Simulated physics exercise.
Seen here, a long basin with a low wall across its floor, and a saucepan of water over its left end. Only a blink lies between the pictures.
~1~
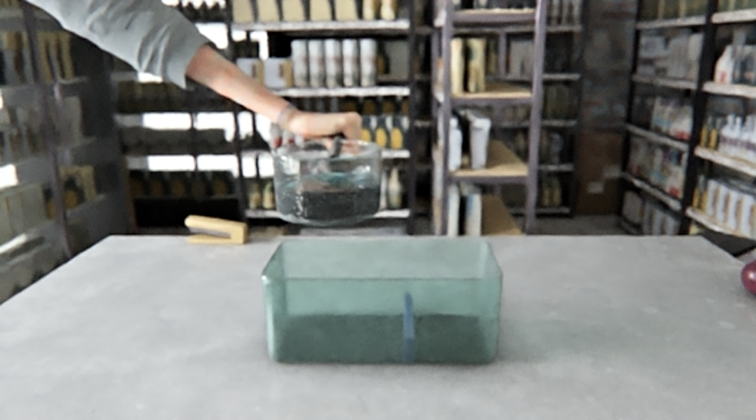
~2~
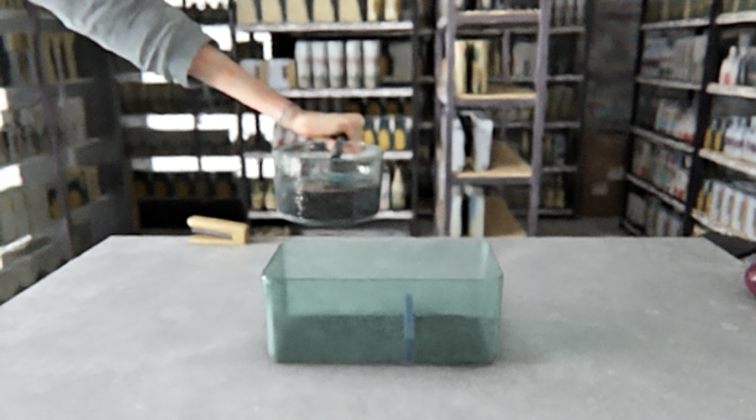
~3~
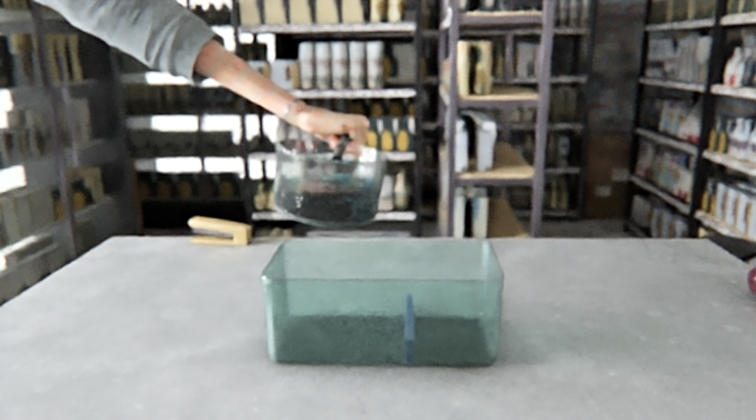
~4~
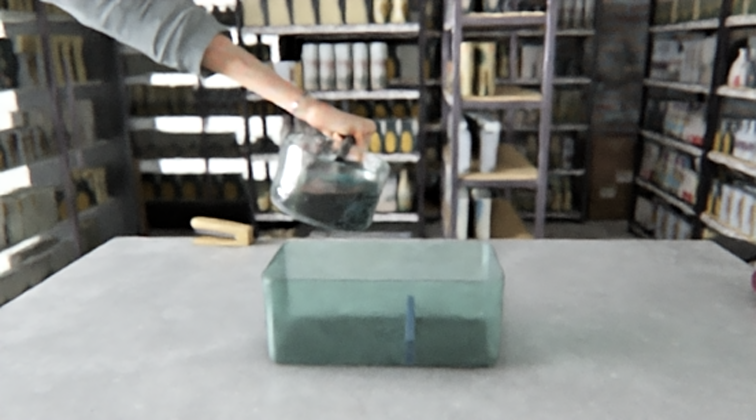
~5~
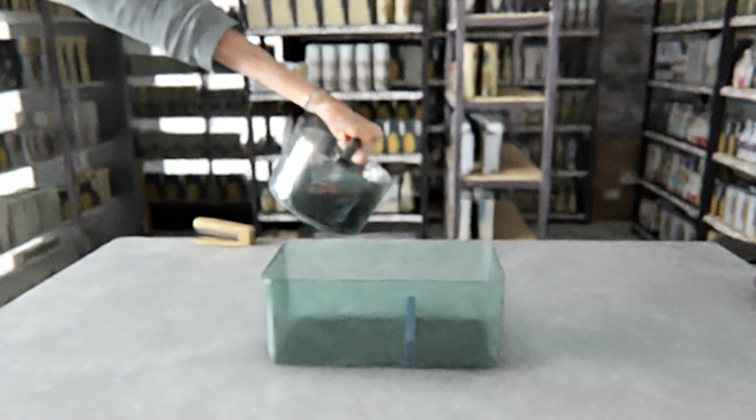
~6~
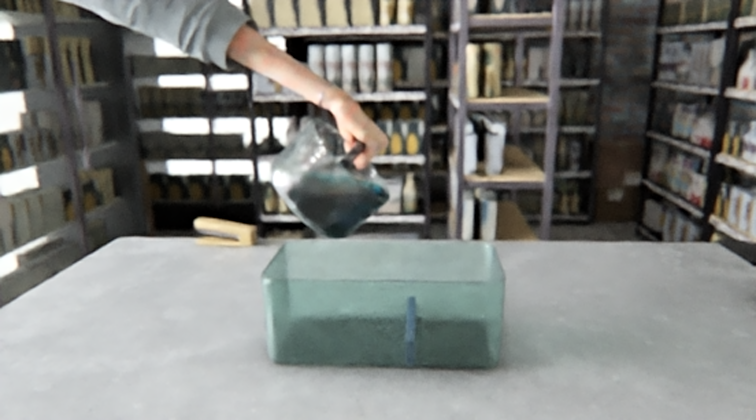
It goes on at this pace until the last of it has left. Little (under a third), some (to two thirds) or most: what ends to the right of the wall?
In the end from a third to two thirds is right of the wall.
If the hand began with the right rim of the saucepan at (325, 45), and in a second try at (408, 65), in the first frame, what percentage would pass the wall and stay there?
Roughly 5 per cent, and 75 per cent.
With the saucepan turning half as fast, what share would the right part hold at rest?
Some 65 per cent.
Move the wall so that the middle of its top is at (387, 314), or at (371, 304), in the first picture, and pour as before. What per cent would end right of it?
First some 90, then 95 per cent.
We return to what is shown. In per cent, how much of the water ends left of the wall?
About 45 per cent.
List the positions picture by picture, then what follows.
Tilt 0°; pouring edge (381, 150); surface from (280, 183) to (379, 182); the long basin's rim runs from (272, 259) to (495, 259); the wall's top is at (409, 314), in the first picture.
Tilt 2°; pouring edge (383, 153); surface from (280, 183) to (379, 183), in the second picture.
Tilt 9°; pouring edge (386, 160); surface from (279, 183) to (380, 184), in the third picture.
Tilt 19°; pouring edge (390, 170); surface from (277, 181) to (381, 185), in the fourth picture.
Tilt 32°; pouring edge (391, 184); surface from (274, 176) to (384, 188), in the fifth picture.
Tilt 47°; pouring edge (388, 199); surface from (279, 171) to (390, 191), in the sixth picture.
A moment on, the saucepan is tipped on its side and 39 per cent is still to pour, 11 is left of the wall and 21 right of it.
Next, the saucepan is tipped on its side and 16 per cent is still to pour, 26 is left of the wall and 50 right of it.
Then the saucepan is tipped on its side and 4 per cent is still to pour, 41 is left of the wall and 50 right of it.
Later the saucepan is tipped on its side and 1 per cent is still to pour, 46 is left of the wall and 52 right of it.
At rest 47 per cent lies left of the wall, 52 right of it and 1 outside.
